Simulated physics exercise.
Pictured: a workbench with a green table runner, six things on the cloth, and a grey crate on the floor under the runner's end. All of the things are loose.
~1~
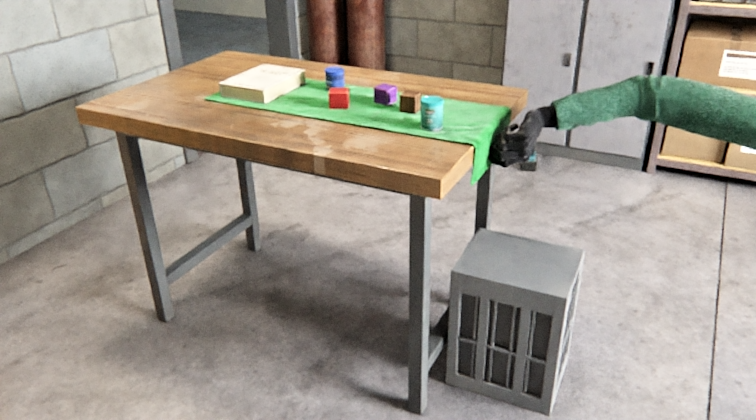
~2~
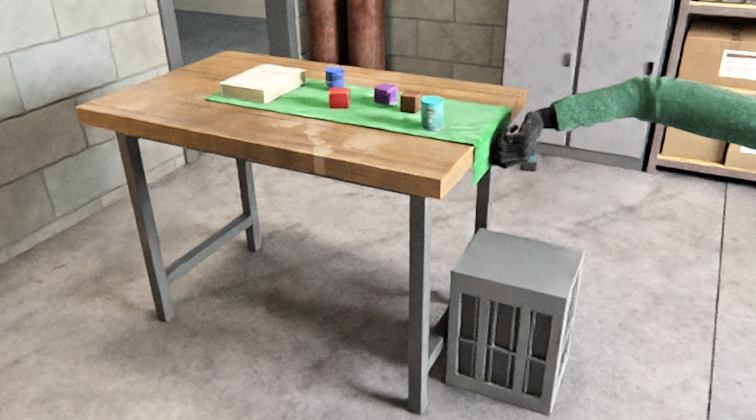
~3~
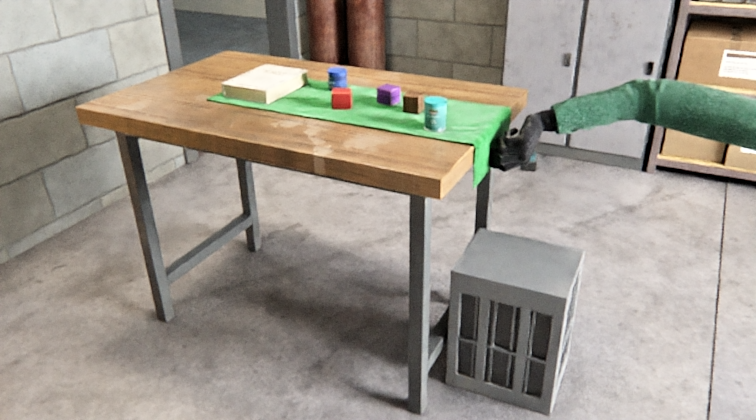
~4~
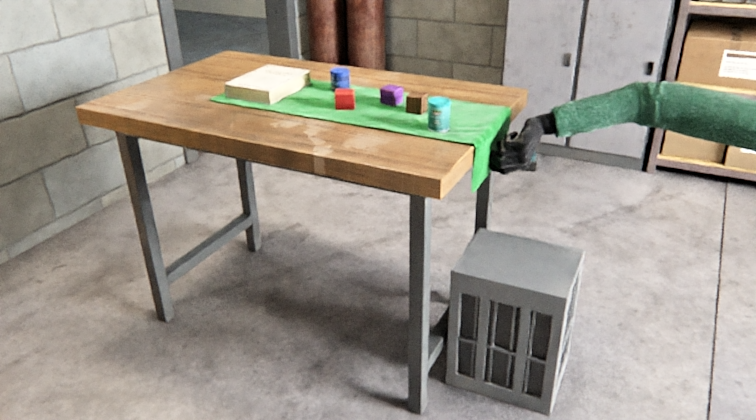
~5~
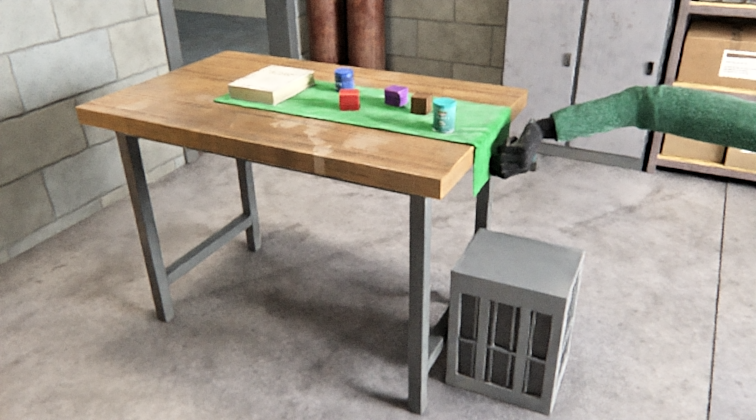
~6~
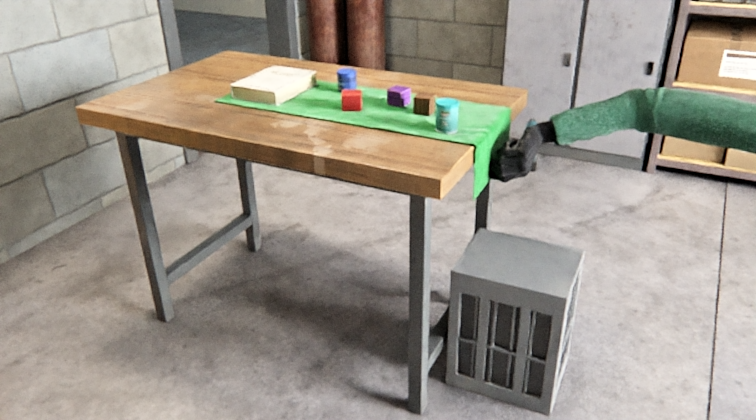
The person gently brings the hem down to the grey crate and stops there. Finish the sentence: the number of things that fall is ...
The number of things that fall is two.
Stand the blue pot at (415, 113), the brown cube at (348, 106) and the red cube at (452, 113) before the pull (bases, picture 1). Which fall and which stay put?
Blue pot: Off; brown cube: Still on; red cube: Off.
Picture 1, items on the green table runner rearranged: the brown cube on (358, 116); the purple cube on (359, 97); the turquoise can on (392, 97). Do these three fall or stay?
Of the three, the brown cube stays aloft, the purple cube stays aloft and the turquoise can stays aloft.
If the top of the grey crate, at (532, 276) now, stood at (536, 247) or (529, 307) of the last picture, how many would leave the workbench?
The first gives 1, the second 3.
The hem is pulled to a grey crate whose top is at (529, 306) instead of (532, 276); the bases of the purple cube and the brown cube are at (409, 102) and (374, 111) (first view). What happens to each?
The purple cube tumbles off, the brown cube drops off.
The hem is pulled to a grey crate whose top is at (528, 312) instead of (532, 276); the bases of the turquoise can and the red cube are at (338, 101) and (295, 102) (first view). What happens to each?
Note: Turquoise can kept on top; red cube kept on top.
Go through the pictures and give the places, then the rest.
In the first picture, hem (472, 186); turquoise can (432, 99); brown cube (411, 93); purple cube (385, 87); red cube (339, 90); blue pot (334, 69); top of the crate (532, 276).
In the second picture, hem (472, 186); turquoise can (433, 99).
In the third picture, hem (473, 190); brown cube (414, 94).
In the fourth picture, hem (472, 193); purple cube (391, 88); top of the crate (532, 276).
In the fifth picture, hem (474, 198); red cube (349, 92).
In the sixth picture, hem (473, 201); turquoise can (447, 102); brown cube (425, 95); purple cube (399, 89); red cube (351, 92); blue pot (347, 71).
Soon after, hem near (490, 208); all still up.
After that, hem on the crate; turquoise can and brown cube gone.
In the end, hem on the crate; turquoise can and brown cube gone. It carries off two.
